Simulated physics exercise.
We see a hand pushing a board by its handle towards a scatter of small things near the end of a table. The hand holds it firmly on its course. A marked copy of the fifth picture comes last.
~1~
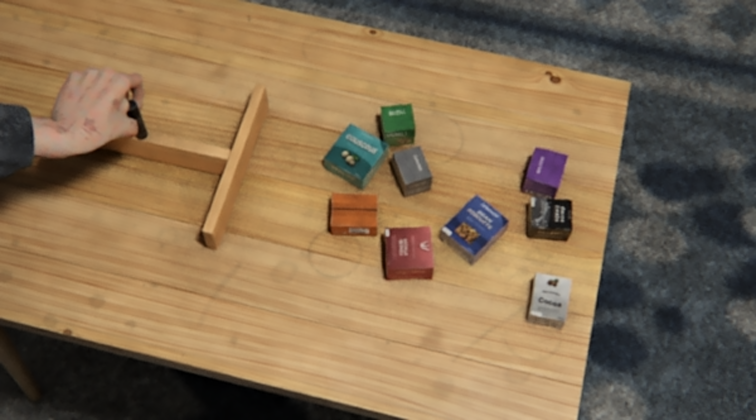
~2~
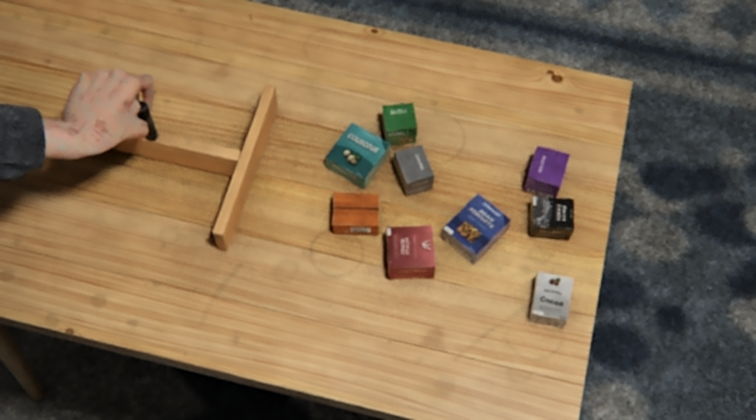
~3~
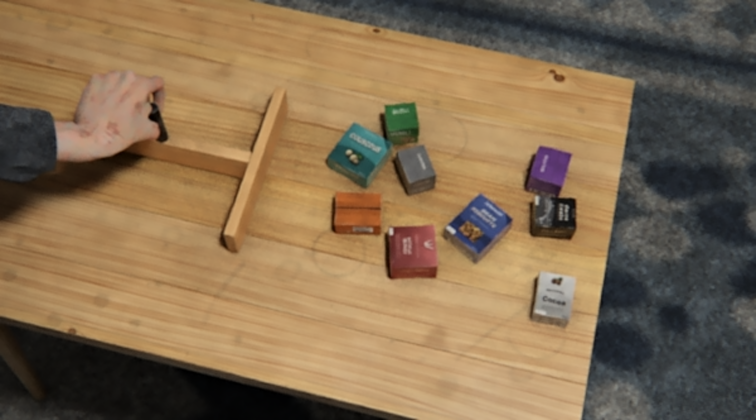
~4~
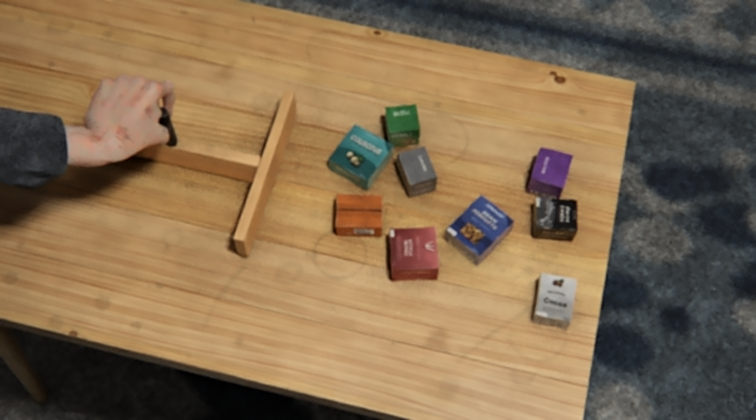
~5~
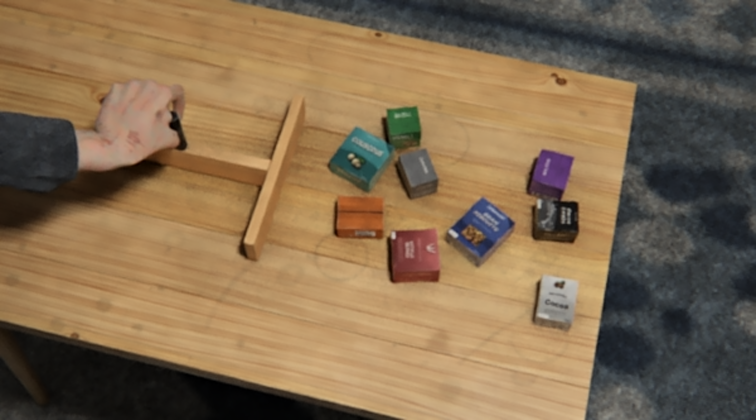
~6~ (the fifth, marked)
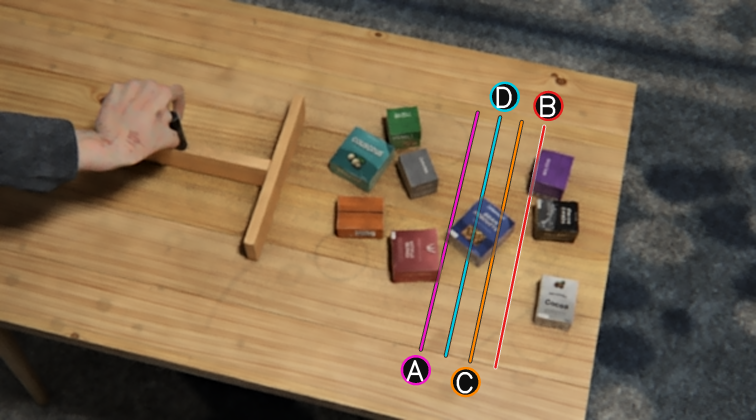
A hand sliding a T-shaped wooden board slowly right across a table towards a scatter of small coloured boxes.
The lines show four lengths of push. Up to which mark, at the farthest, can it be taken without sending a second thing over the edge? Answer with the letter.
It can go as far as B.
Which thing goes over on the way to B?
It is the black box.
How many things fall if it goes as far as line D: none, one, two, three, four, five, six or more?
In all, none.
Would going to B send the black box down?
Yes.
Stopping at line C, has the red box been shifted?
Yes.
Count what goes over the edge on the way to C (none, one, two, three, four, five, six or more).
In all, none.
On the marked copy, A at (451, 224); B at (521, 240); C at (497, 234); D at (475, 229).
With B. Early on, board (363, 186); red box (424, 260); turquoise packet (402, 169).
Further on, board (452, 206); black box (572, 220); purple box (562, 176).
At the end, board (521, 221); black box over the edge; blue packet (604, 264); one fallen.
As for the rest, A is within the limit but short; C is within the limit but short; D is within the limit but short.
